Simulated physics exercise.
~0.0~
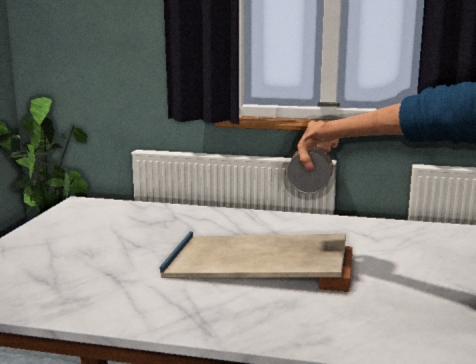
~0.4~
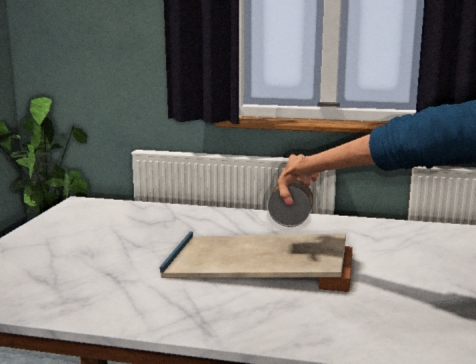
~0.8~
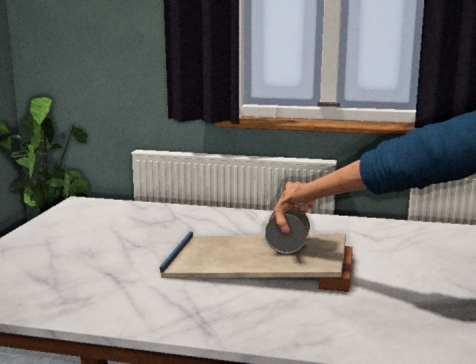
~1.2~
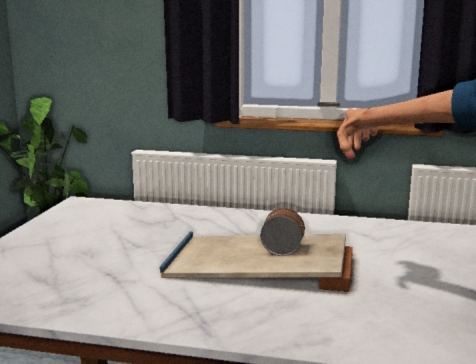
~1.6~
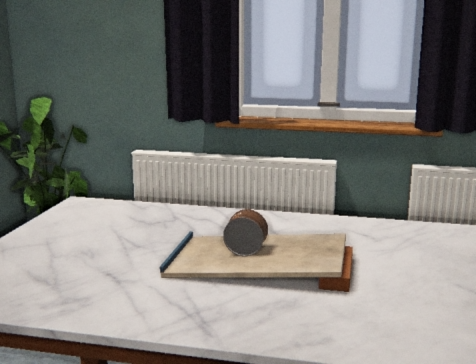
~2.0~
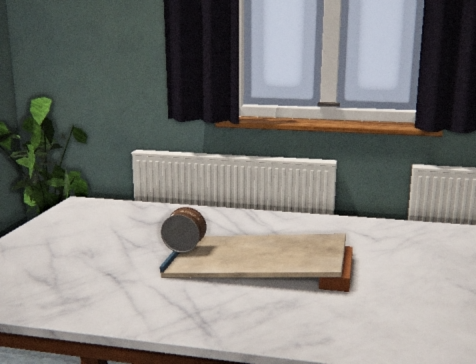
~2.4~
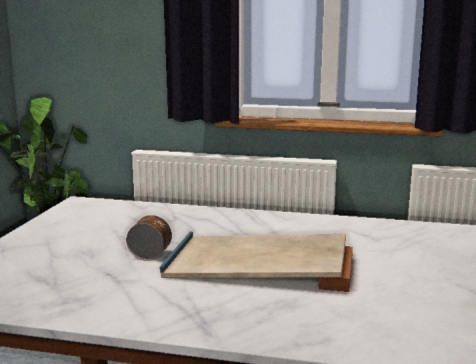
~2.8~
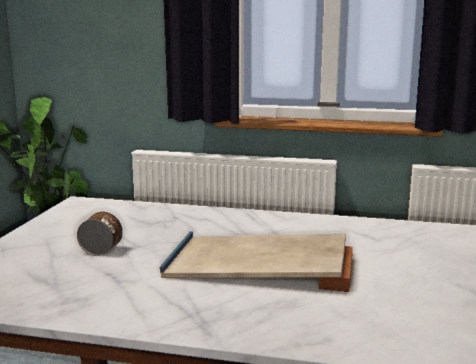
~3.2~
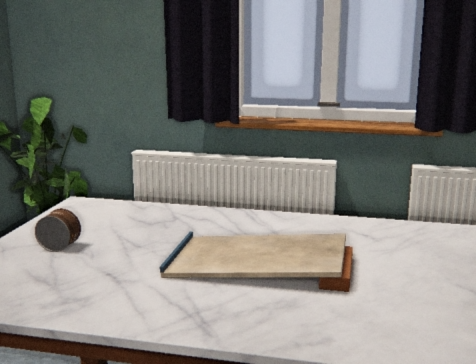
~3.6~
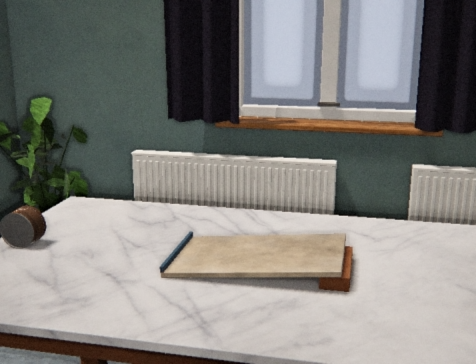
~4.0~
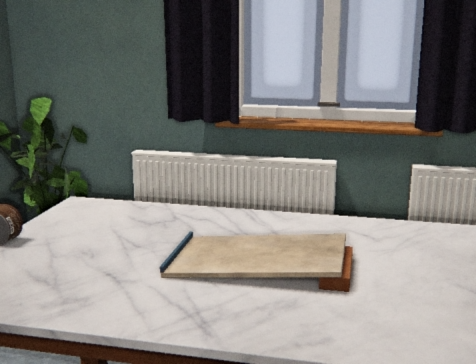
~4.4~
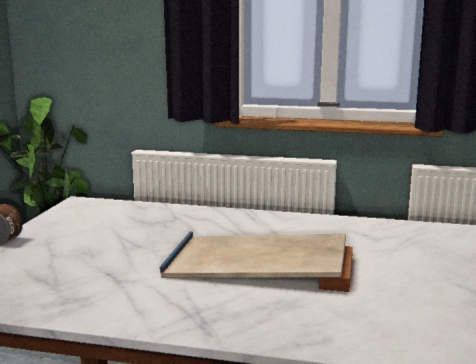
A hand lowered a round brown tub with a grey end onto a tilted board on a marble table and let go, and the tub rolled left down the board, off its low end and across the table, stopping at the left edge of view.
